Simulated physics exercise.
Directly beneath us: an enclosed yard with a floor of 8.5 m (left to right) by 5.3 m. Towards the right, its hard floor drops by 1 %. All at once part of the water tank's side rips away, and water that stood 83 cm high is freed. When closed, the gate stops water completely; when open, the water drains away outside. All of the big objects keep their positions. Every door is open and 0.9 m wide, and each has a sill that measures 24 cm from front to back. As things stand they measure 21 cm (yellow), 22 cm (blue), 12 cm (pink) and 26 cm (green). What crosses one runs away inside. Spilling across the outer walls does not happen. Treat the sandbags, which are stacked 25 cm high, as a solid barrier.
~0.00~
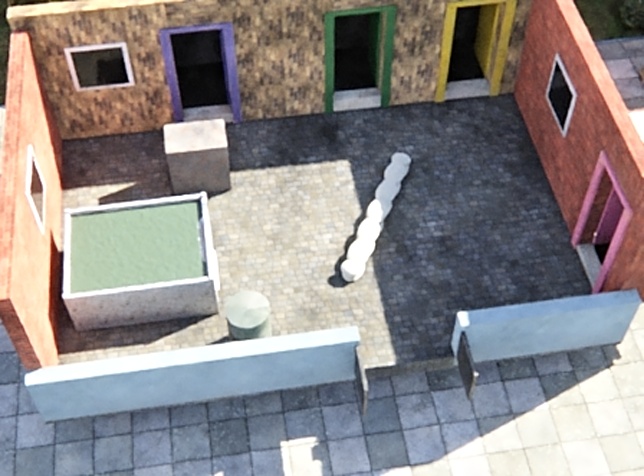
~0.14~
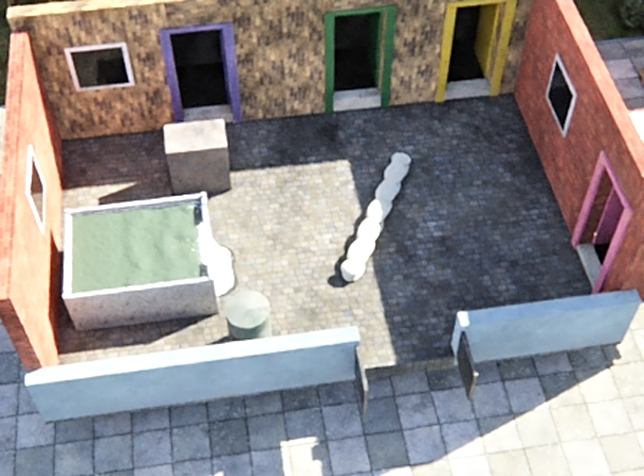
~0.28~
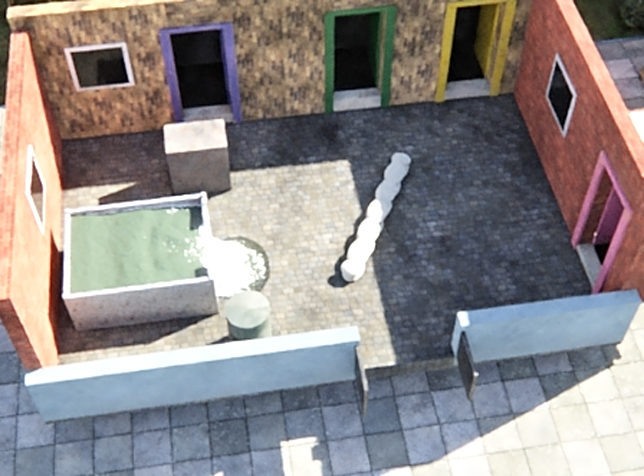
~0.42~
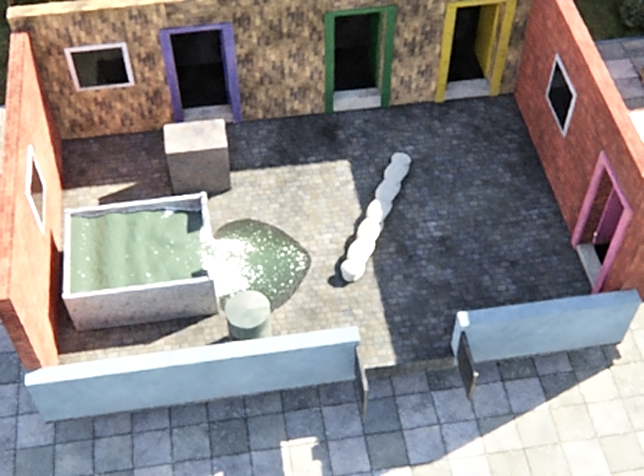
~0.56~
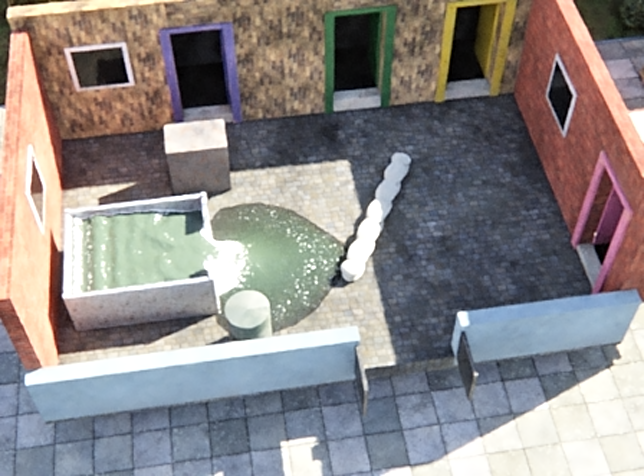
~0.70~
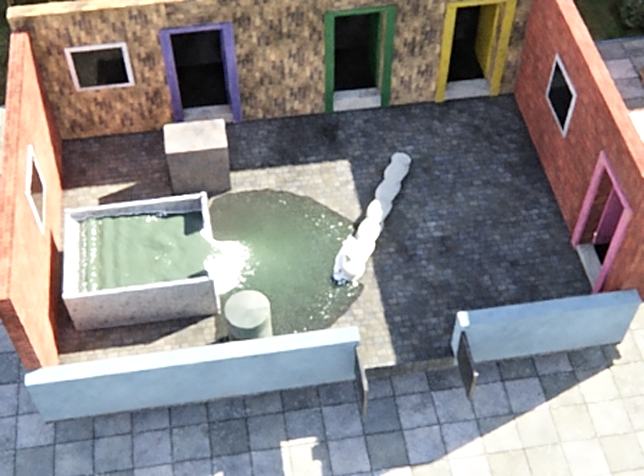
Greenish water burst from the right side of the pale tank in the walled yard, foaming across the paving in a widening pool that spread around the round drum and met the white sandbags.
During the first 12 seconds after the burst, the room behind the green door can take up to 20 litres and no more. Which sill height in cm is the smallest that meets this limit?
A height of roughly 24 cm.
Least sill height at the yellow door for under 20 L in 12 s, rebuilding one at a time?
The yellow door needs around 8.0 cm.
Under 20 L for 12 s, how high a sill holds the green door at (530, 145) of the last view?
Minimum: About 10.0 cm.
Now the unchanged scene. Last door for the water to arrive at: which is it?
Door: Blue.
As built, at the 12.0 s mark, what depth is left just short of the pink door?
Lab note: Depth approx. 9.0 cm.
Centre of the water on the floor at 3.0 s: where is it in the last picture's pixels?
Roughly (268, 243).
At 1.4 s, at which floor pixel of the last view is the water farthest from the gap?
Around (480, 329).
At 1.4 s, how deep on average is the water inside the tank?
56 cm, roughly.
After 1.4 s water covers 30 % of the floor, deepest (48 cm) near (216, 267); it has not reached the green door.
After 3.0 s water covers 50 % of the floor, deepest (32 cm) near (216, 267); 27 cm at the green door, 6 litres in over its 26 cm sill.
After 12.0 s water covers 90 % of the floor, deepest (10 cm) near (605, 323); 7 cm at the green door, 11 litres in over its 26 cm sill.
At the green door as built, the water arrived by 2.1 s and peaked near 28 cm at 2.6 s.
With a sill of 19.5 cm, 48 litres would have come in within the 12 s; with 26 cm, 11 litres. So under 20 litres takes about 24 cm.
